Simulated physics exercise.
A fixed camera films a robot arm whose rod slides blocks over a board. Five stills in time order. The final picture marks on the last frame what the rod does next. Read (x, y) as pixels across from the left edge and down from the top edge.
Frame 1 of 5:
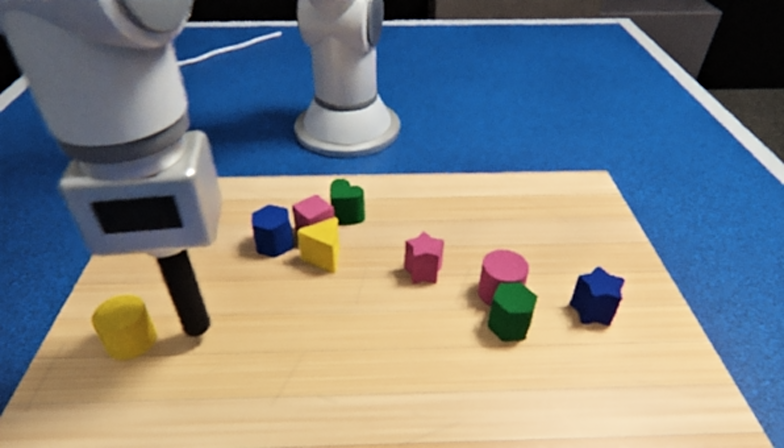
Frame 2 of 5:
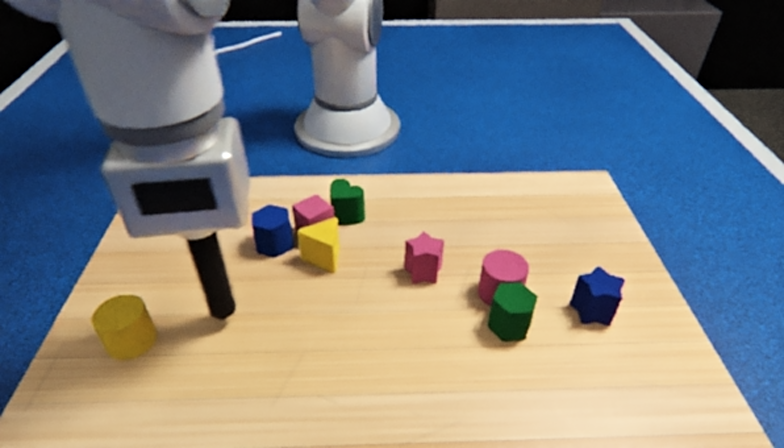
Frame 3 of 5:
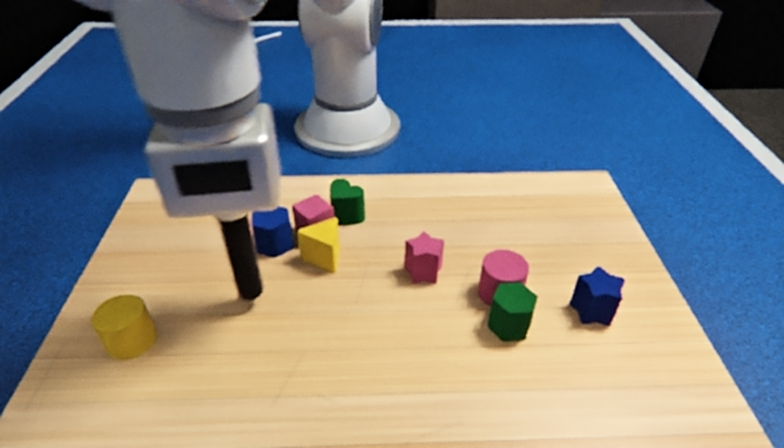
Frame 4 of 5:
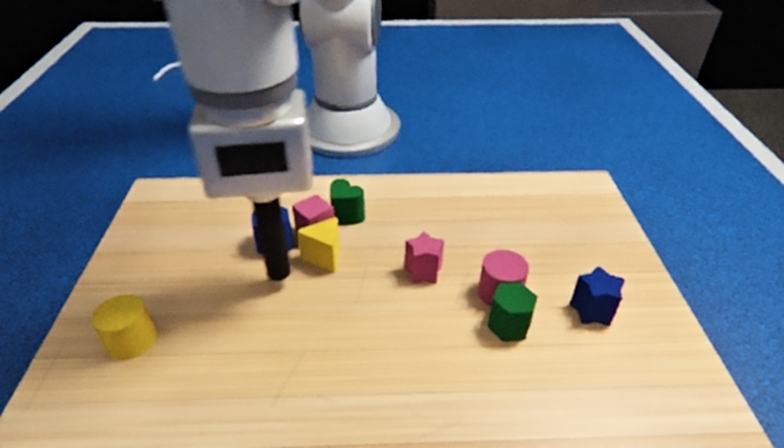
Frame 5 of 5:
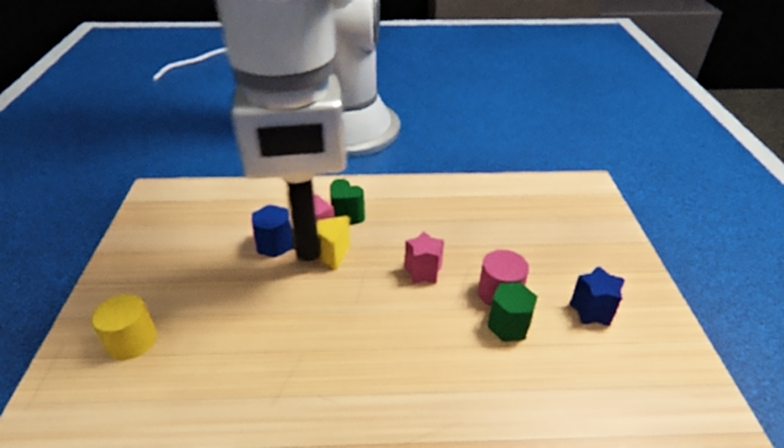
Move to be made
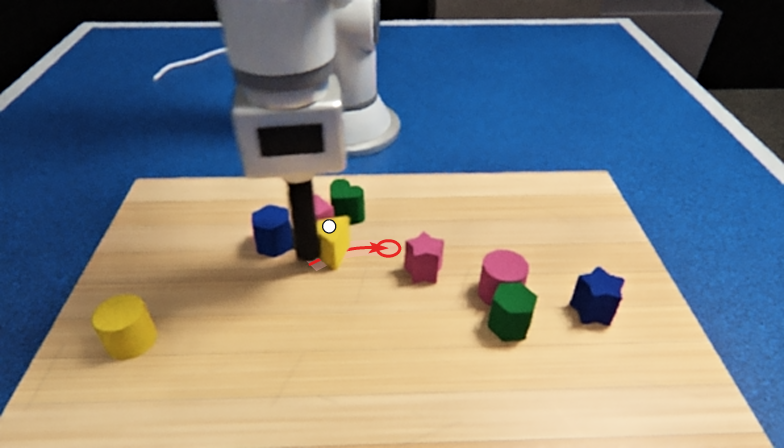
The clip opens on a wooden board scattered with small colored blocks, a robot arm holding a black rod beside a yellow cylinder at left. The arm glides steadily right and away from the viewer, passing in front of the blue block, until the rod stands by the yellow triangular block, partly hiding the pink piece.
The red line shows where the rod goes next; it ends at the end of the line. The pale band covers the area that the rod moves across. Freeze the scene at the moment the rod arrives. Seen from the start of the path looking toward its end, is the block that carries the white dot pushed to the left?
Yes
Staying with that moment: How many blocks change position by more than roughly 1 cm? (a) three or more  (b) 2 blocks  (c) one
c: One.
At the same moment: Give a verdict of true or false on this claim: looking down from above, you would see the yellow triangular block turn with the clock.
The statement is false.
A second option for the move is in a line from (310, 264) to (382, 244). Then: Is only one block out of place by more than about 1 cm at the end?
Yes, I think so.
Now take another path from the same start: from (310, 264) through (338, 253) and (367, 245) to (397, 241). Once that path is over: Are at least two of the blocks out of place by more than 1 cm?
No, that is not what happens.
Drawn move, from (310, 264) through (334, 253) and (361, 248) to (388, 248); the dot is on the yellow triangular block.
The first path, step by step. Halfway along, rod (347, 240); yellow triangular block (367, 213).
At the end, rod (388, 239); pink square piece still; yellow triangular block (397, 206), turned 25° anticlockwise.
